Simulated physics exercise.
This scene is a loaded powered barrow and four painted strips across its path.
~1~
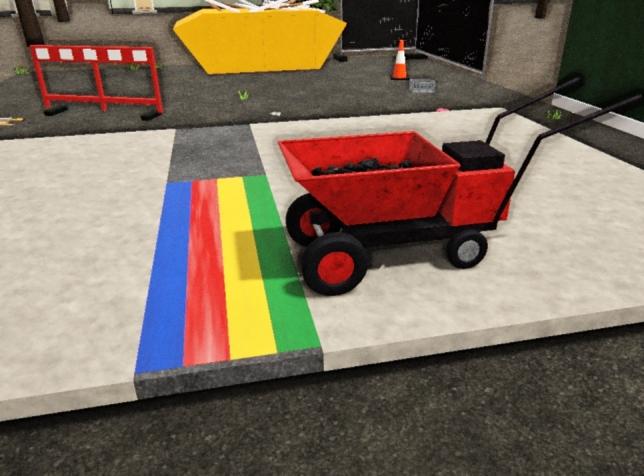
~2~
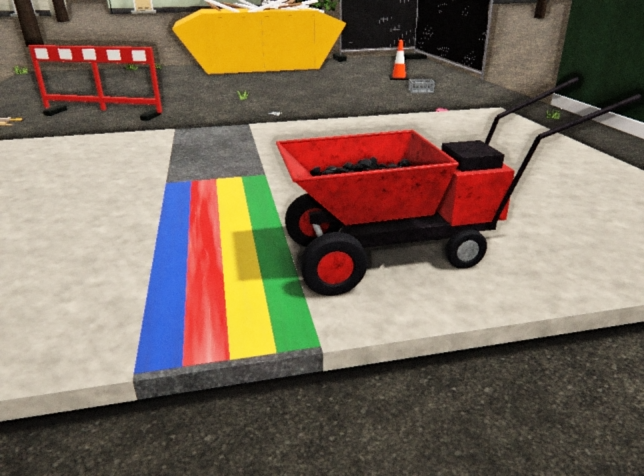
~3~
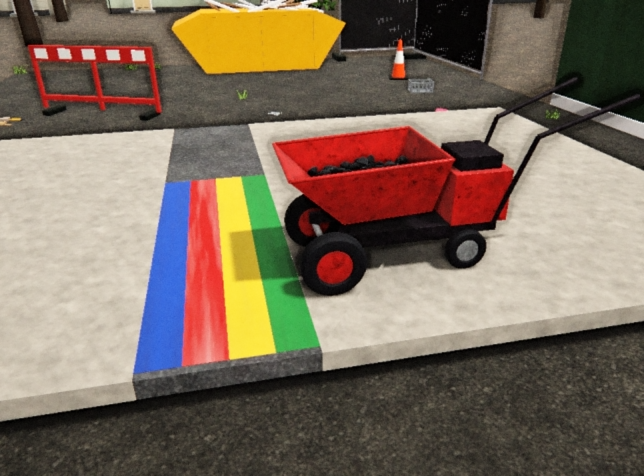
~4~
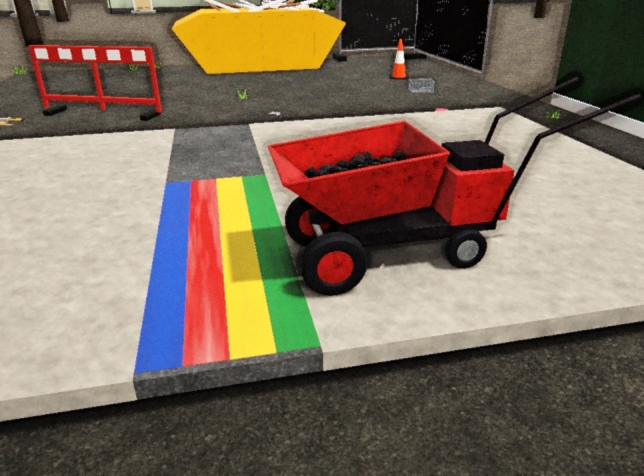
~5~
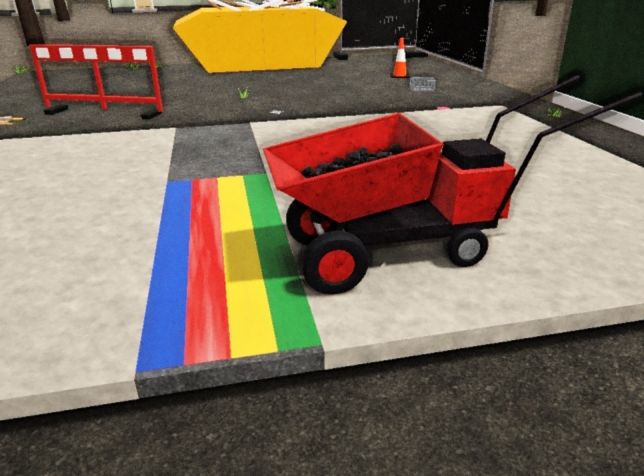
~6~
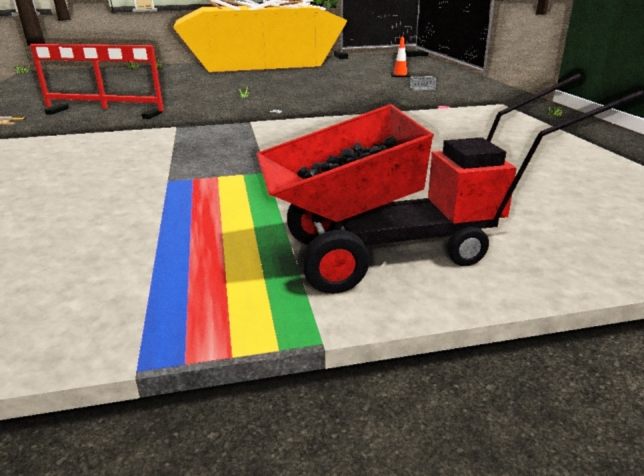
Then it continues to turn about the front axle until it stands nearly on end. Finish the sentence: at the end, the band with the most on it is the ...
At the end, the band with the most on it is the red one.
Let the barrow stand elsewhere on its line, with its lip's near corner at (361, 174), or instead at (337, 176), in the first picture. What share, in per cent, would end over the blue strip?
In order: 10 % and 10 %.
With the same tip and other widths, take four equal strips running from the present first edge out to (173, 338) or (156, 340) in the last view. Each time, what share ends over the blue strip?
In turn 30 and 30 in a hundred.
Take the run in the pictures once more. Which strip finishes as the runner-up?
The strip in blue.
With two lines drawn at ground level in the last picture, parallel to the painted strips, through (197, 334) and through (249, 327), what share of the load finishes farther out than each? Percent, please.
Close to 40 and 90 per cent respectively.
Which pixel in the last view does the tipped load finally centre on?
Once it all stops, the middle lies near (199, 275).
Shortly afterwards, skip tipped steeply; the whole lot in the skip.
Next, skip tipped steeply; all but a few in the skip; only a few over the yellow strip; only a few over the red strip.
Some moments later, skip tipped right over; near a quarter in the skip; only a few over the yellow strip; near half over the red strip; near a quarter over the blue strip; a little off the paint.
In the end, skip tipped right over; a little in the skip; none at all over the green strip; a little over the yellow strip; near half over the red strip; near a quarter over the blue strip; a little off the paint.
